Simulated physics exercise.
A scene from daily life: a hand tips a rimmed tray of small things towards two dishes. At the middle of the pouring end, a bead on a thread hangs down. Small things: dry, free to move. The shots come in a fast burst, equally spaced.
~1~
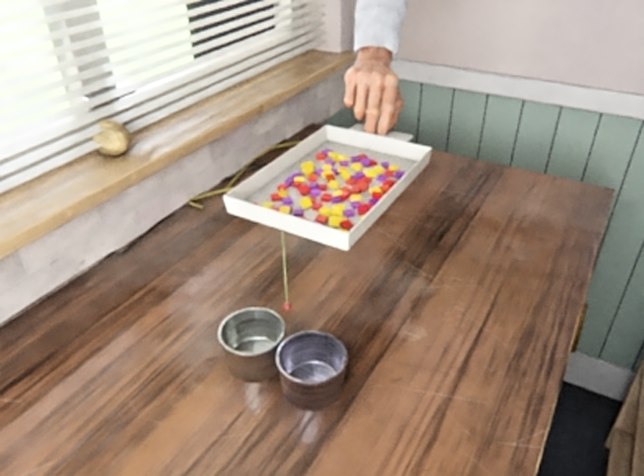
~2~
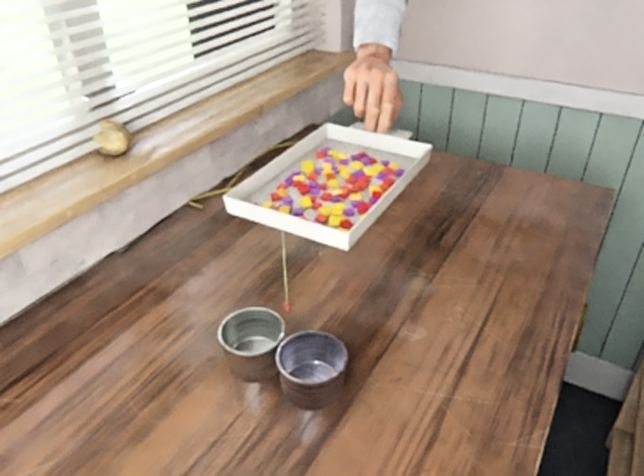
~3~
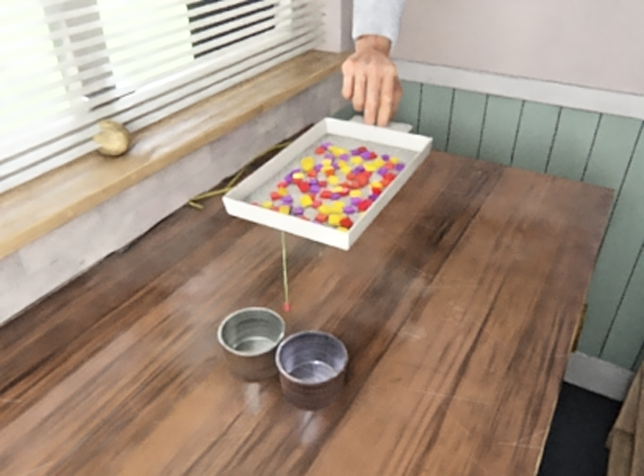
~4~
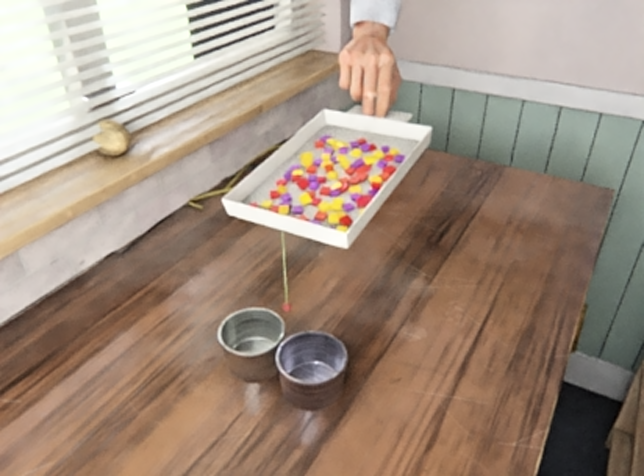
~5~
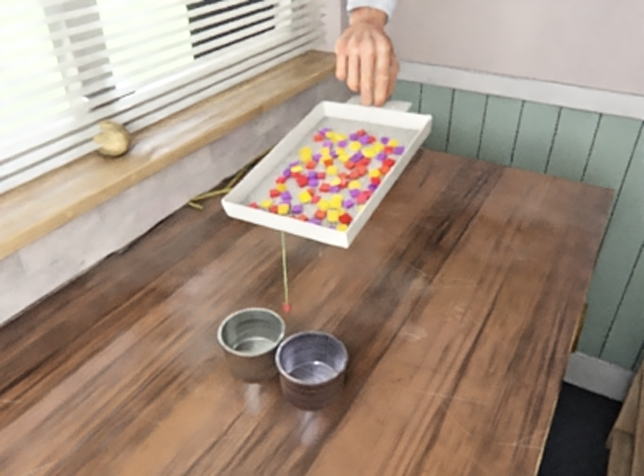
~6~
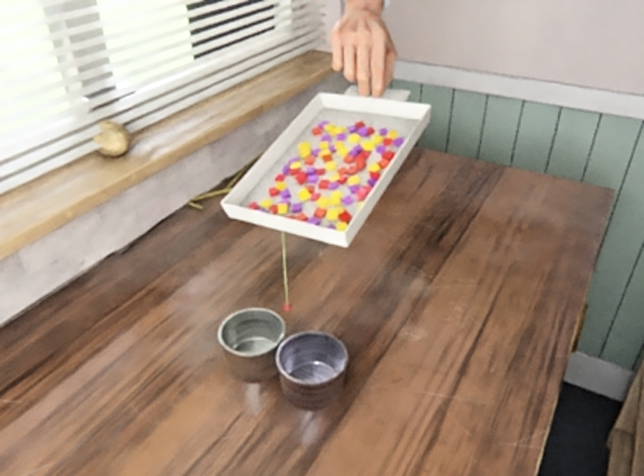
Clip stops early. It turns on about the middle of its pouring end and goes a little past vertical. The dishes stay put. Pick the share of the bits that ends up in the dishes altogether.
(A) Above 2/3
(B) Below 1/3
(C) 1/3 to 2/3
C, 1/3 to 2/3.
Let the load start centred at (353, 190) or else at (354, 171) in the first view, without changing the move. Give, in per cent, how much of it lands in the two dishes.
In order, 60 % then 60 %.
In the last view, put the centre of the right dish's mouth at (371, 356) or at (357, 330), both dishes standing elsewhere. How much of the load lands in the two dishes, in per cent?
Trial 1 near 0 percent, trial 2 near 0 percent.
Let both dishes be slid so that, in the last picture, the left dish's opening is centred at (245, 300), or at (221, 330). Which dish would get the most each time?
Run 1: The one on the left side. Run 2: The one on the left side.
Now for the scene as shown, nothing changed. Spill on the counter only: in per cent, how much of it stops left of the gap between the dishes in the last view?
Around 100 percent of the pieces.
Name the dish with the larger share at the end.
In the end, more sits in the leftmost one.
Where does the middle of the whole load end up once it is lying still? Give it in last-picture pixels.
I'd put the middle somewhere around (239, 351).
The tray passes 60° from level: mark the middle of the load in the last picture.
I'd put the middle of the pieces at roughly (274, 191).
Just after the last frame, tray tipped steeply; every one on the tray.
A moment on, tray tipped right over; almost all on the tray; just a few in the left dish; just a few outside both; just a few in the air.
Further on, tray tipped past a quarter turn; just a few in the right dish; roughly half in the left dish; roughly half outside both.
When it is over, tray tipped past a quarter turn; just a few in the right dish; roughly half in the left dish; roughly half outside both.
